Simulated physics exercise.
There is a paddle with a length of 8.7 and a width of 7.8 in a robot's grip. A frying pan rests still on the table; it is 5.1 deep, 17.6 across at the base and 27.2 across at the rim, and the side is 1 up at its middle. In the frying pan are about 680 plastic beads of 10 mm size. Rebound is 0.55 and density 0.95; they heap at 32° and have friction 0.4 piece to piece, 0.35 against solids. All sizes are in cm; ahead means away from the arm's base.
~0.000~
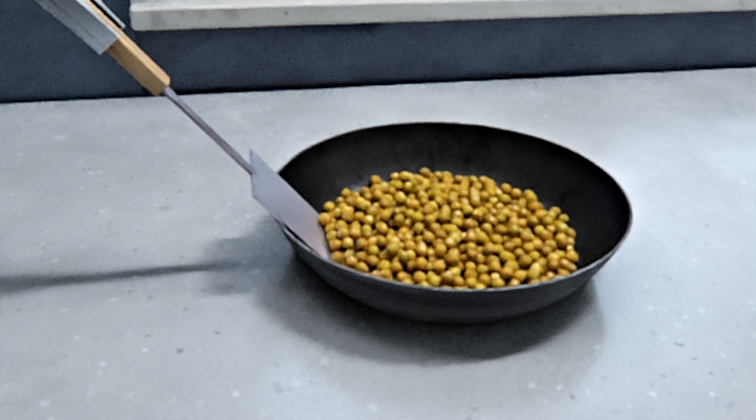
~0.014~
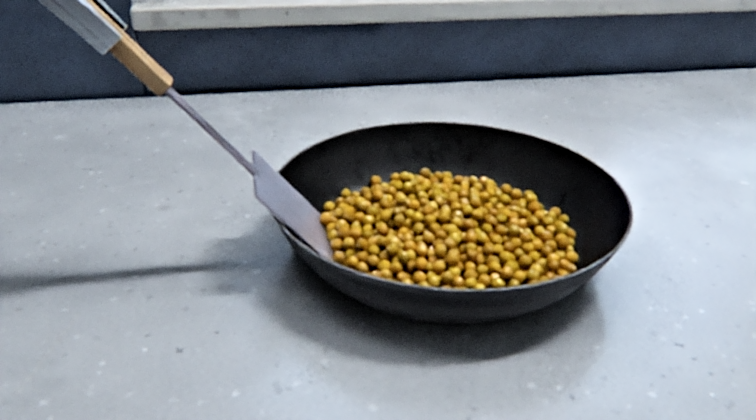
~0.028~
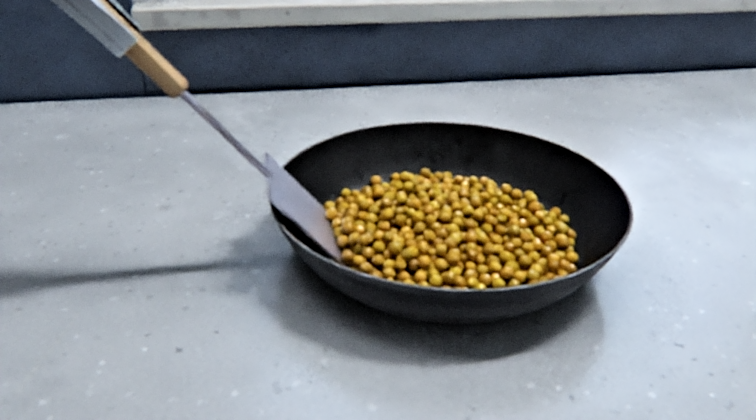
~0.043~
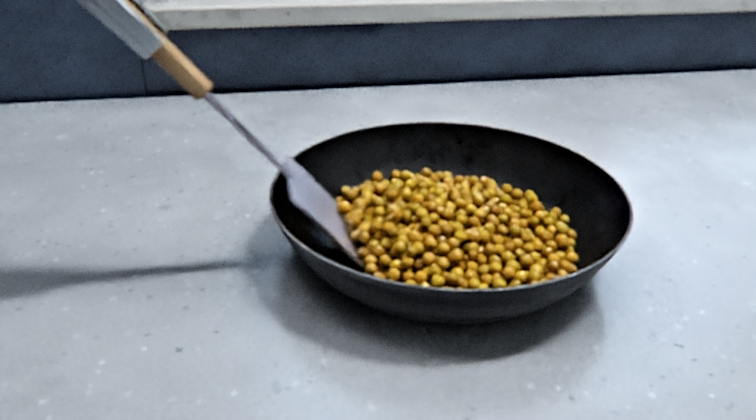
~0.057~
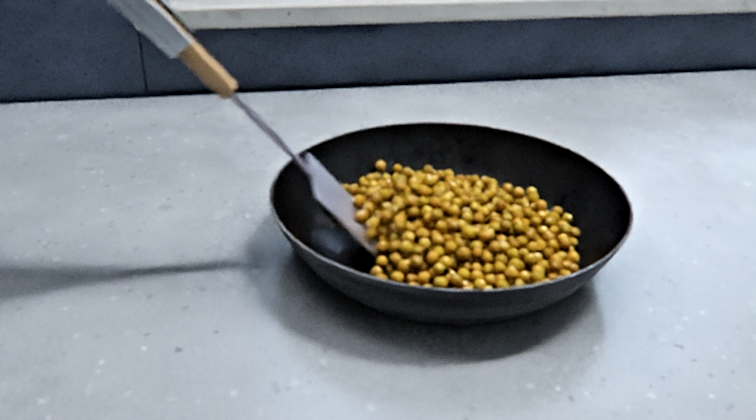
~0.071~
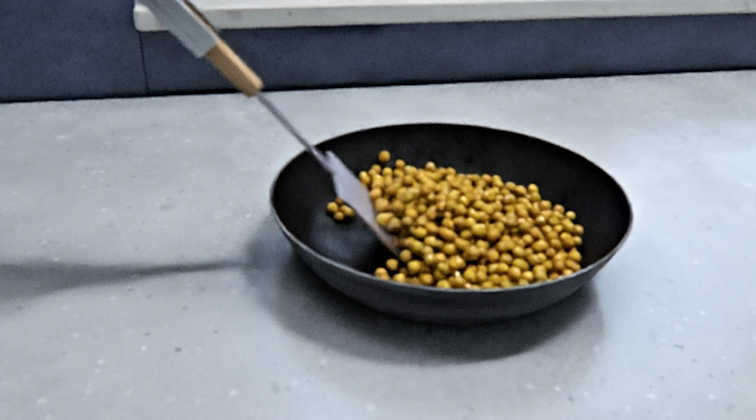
On a speckled grey tabletop, a black frying pan holds a heap of small olive and yellow-brown beads, with a wooden-handled spatula resting at its left side. The spatula then slides rightward, pushing the beads into a taller mound and baring the pan's left side, while a few beads slip behind the blade.
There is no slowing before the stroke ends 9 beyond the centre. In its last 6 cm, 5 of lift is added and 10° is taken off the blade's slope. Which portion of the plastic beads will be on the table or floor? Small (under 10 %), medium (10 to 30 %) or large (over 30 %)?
Medium.
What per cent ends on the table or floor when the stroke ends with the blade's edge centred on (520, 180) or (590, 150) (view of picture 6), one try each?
I'd say roughly 10 per cent, then roughly 20 per cent.
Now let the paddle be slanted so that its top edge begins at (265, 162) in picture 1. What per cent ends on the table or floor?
About 15%.
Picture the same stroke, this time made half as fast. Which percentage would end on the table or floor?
Estimated share: Some 5 %.
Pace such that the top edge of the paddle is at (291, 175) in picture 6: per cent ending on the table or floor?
5 %.
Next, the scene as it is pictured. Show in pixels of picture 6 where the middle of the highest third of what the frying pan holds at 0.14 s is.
Around (501, 206).
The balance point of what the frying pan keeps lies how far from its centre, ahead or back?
Some 4.0 cm ahead of the centre.
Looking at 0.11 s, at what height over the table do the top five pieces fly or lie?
Somewhere around 7 centimetres high.
After 0.11 s, sloping 51°, highest piece 7 above the table; 679 in the frying pan.
After 0.14 s, sloping 48°, highest piece 8 above the table; 679 in the frying pan.
After 0.36 s, sloping 41°, highest piece 7 above the table; 568 in the frying pan, 99 on the table or floor, 12 on the blade or in flight.
After 1.41 s, sloping 41°, highest piece 4 above the table; 568 in the frying pan, 111 on the table or floor.
In the end, 568 in the frying pan, 111 on the table or floor. That is 16 % on the table or floor.
